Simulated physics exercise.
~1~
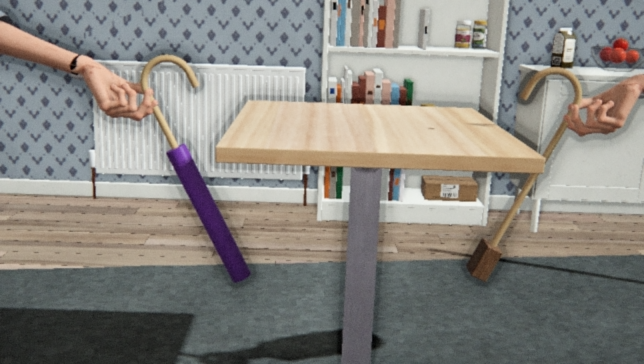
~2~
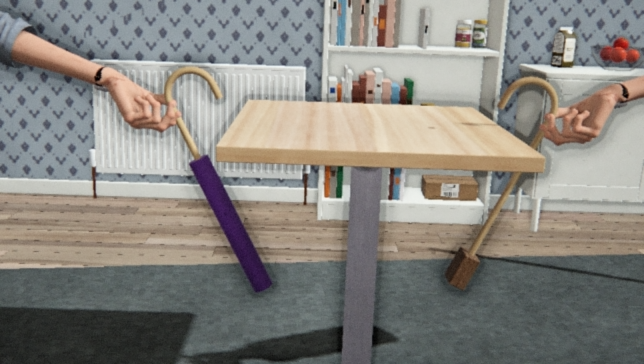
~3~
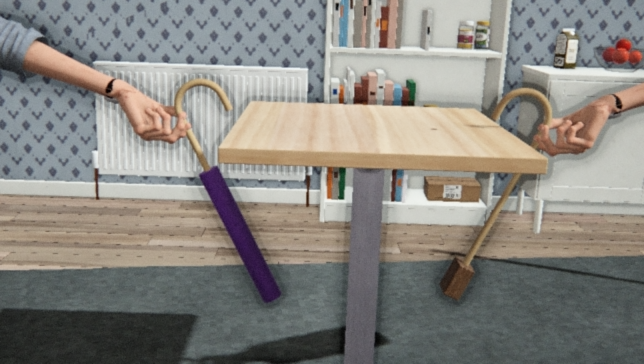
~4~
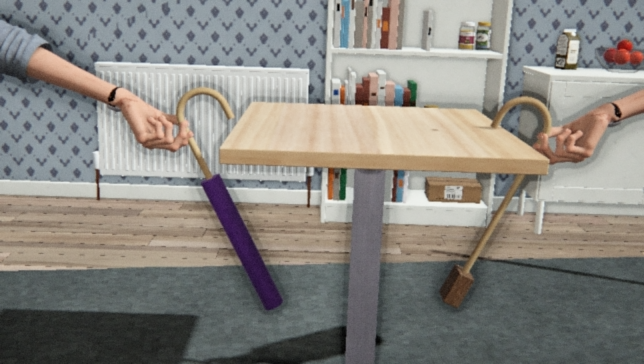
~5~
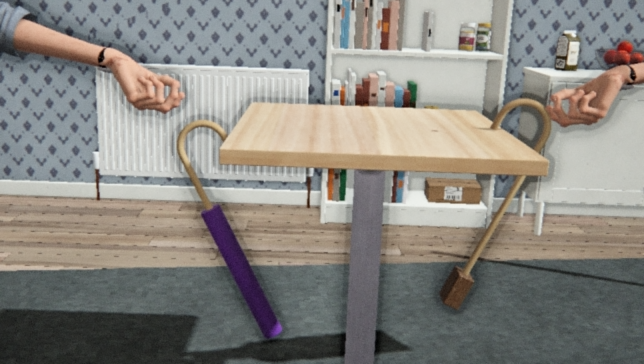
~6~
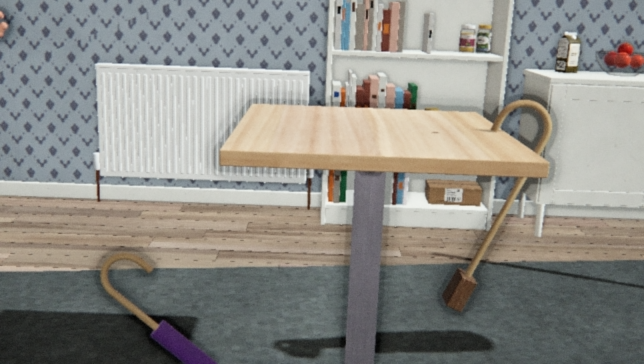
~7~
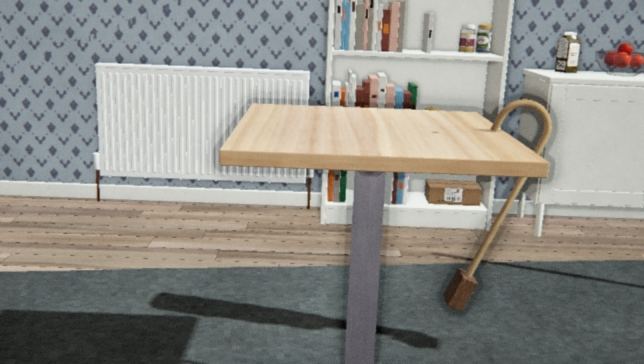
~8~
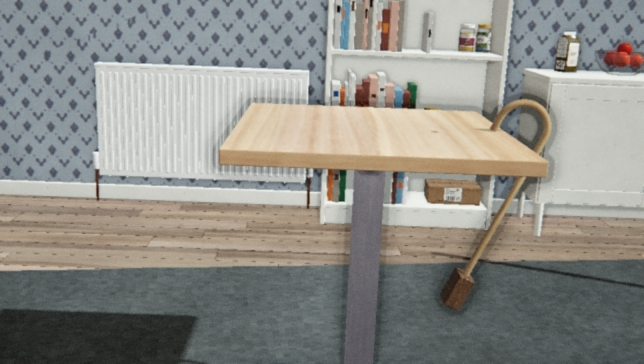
The clip shows two hands bringing a purple umbrella and a brown brush with curved handles to opposite edges of a wooden table, then letting go. The umbrella on the left drops out of view, while the brush stays hooked on the right edge.
